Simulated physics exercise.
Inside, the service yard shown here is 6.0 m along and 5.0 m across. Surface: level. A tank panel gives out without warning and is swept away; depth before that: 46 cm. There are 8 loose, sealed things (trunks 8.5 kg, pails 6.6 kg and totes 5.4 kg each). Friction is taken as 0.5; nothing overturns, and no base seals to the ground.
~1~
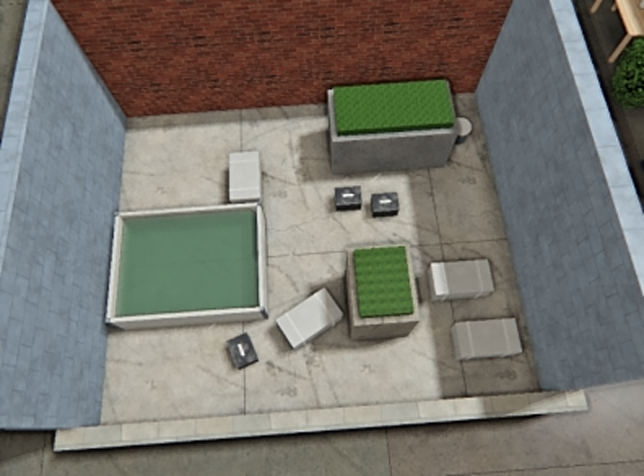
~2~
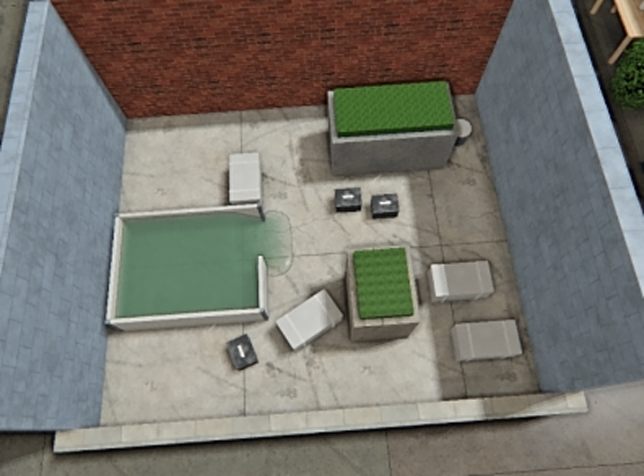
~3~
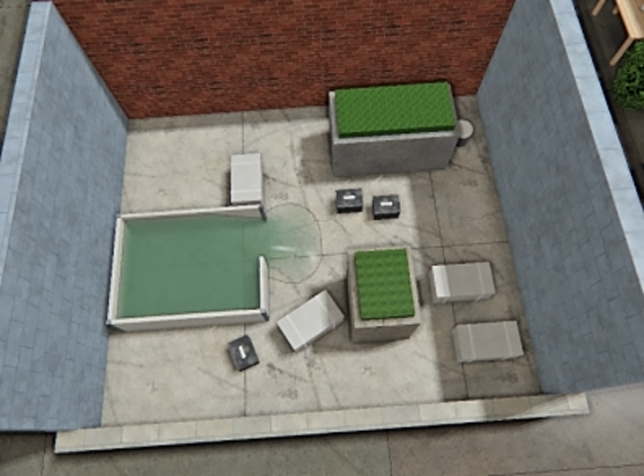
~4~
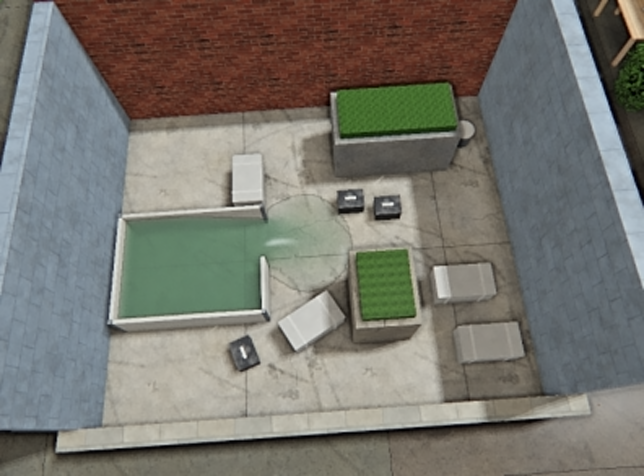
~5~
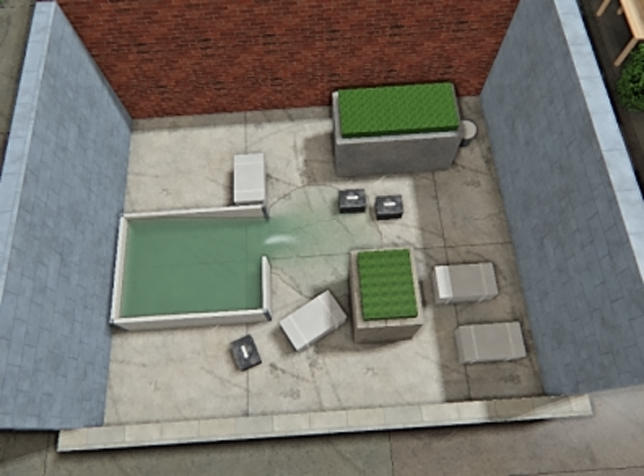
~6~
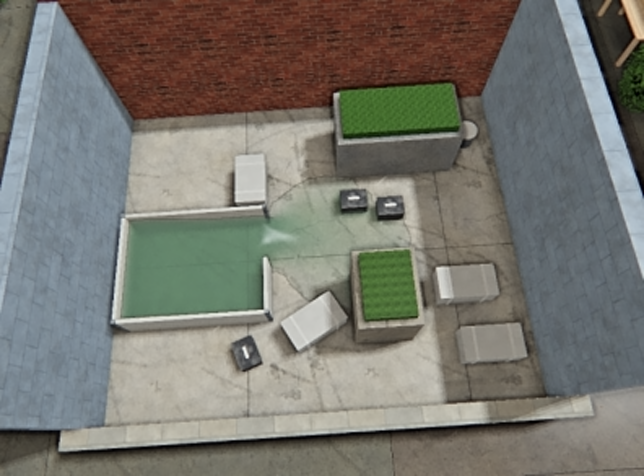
Walled service yard with a green-water tank, its right side opening and water spreading rightward across the floor between motionless blocks.
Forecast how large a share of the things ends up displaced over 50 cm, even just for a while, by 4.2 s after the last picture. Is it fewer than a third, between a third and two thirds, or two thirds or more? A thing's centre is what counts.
Between a third and two thirds.
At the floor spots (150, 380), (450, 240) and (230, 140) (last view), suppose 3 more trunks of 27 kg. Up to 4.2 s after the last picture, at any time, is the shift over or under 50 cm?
Going through them in turn, I'd say not that far, beyond and not that far.
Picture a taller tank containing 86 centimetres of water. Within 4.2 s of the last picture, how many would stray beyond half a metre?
6.
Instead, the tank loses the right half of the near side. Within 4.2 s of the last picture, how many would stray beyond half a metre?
Then it comes to 3.
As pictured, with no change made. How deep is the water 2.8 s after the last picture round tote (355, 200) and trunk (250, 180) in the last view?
Depth approx. 7 cm / 0 cm.
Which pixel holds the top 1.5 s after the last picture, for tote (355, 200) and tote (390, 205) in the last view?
I'd say close to (467, 173) and close to (494, 184).
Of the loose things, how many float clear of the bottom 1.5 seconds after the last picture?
Then: 1.
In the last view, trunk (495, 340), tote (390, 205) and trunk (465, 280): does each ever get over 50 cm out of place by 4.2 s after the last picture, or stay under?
Well, in turn that's topping it, topping it, topping it.
Then, 0.4 s after the last picture 0 of 8 are over 50 cm from their spots; 1 afloat.
Then, 1.5 s after the last picture 2 of 8 are over 50 cm from their spots; 1 afloat.
Then, 2.8 s after the last picture 2 of 8 are over 50 cm from their spots; 2 afloat.
Then, 4.2 s after the last picture 5 of 8 are over 50 cm from their spots, and 5 have been at some point; 5 afloat.
